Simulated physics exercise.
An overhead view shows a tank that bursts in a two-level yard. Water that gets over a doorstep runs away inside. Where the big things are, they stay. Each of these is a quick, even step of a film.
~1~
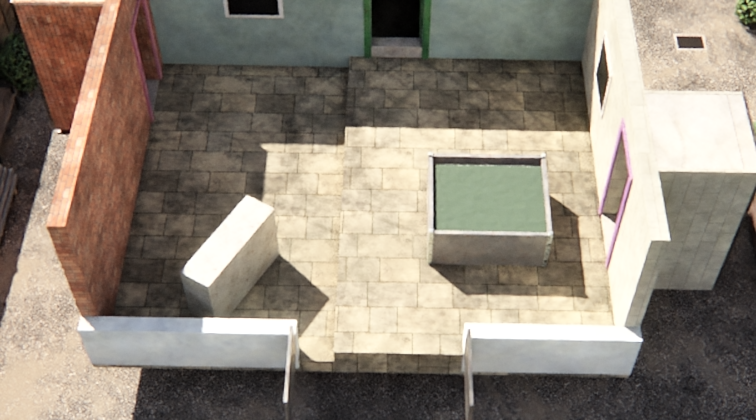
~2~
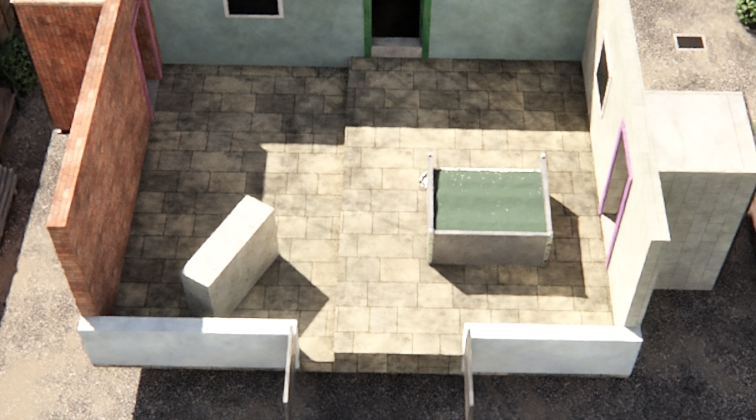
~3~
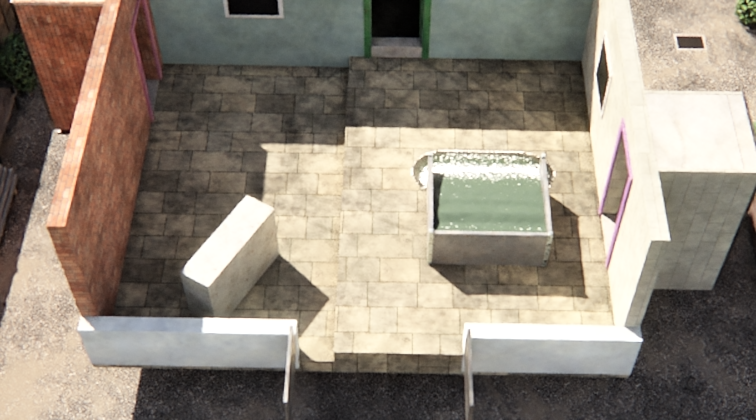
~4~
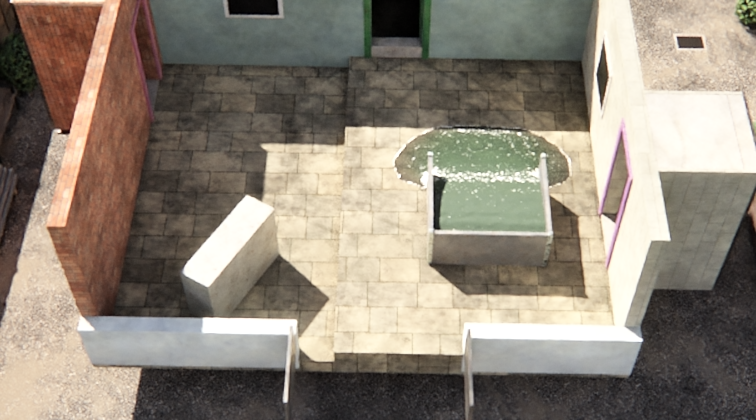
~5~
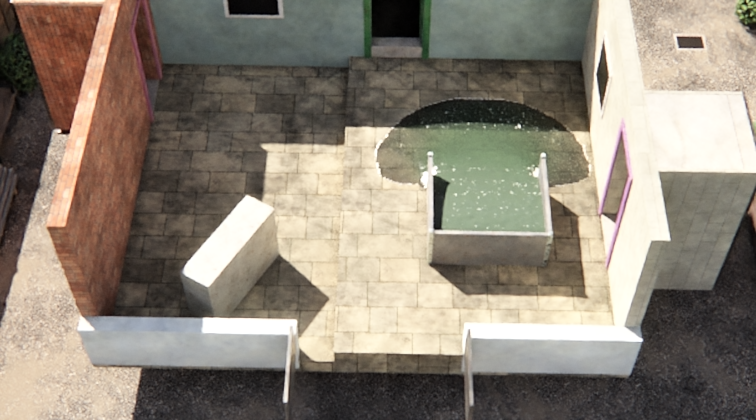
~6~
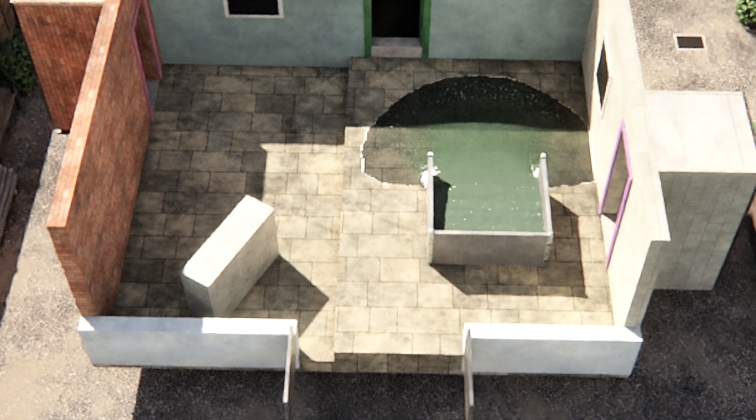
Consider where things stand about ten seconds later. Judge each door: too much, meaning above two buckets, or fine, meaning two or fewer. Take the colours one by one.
Green door: Fine, purple door: Fine, pink door: Too much.
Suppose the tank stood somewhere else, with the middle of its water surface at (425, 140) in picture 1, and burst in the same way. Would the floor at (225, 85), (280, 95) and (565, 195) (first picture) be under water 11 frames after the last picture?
Spot by spot, in the order asked: Swamped, swamped, untouched.
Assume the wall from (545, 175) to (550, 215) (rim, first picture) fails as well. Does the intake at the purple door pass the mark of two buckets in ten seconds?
Purple door: Exceeds the limit.
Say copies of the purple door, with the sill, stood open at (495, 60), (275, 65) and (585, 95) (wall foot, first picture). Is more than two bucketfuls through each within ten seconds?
Result per door, in the listed order - above the line, below the line, above the line.
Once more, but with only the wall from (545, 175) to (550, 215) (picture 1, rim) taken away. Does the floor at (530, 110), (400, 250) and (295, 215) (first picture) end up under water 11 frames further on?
Point one reached; point two not reached; point three not reached.
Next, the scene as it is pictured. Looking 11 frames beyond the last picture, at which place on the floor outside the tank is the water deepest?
Pointing at (576, 64).
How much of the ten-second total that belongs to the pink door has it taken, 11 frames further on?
My estimate is close to 0 per cent.
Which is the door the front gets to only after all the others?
Answer: The purple one.
A moment on, water covers 25 % of the floor; the green door wet at the sill, nothing in, the purple door not reached, the pink door not reached.
Next, water covers 30 % of the floor; the green door wet at the sill, nothing in, the purple door not reached, the pink door not reached.
Then, water covers 40 % of the floor; the green door wet at the sill, nothing in, the purple door not reached, the pink door under two buckets in.
Later, water covers 70 % of the floor; the green door wet at the sill, nothing in, the purple door wet at the sill, nothing in, the pink door far over two buckets in.
In the end, water covers 90 % of the floor; the green door wet at the sill, nothing in, the purple door wet at the sill, nothing in, the pink door far over two buckets in.
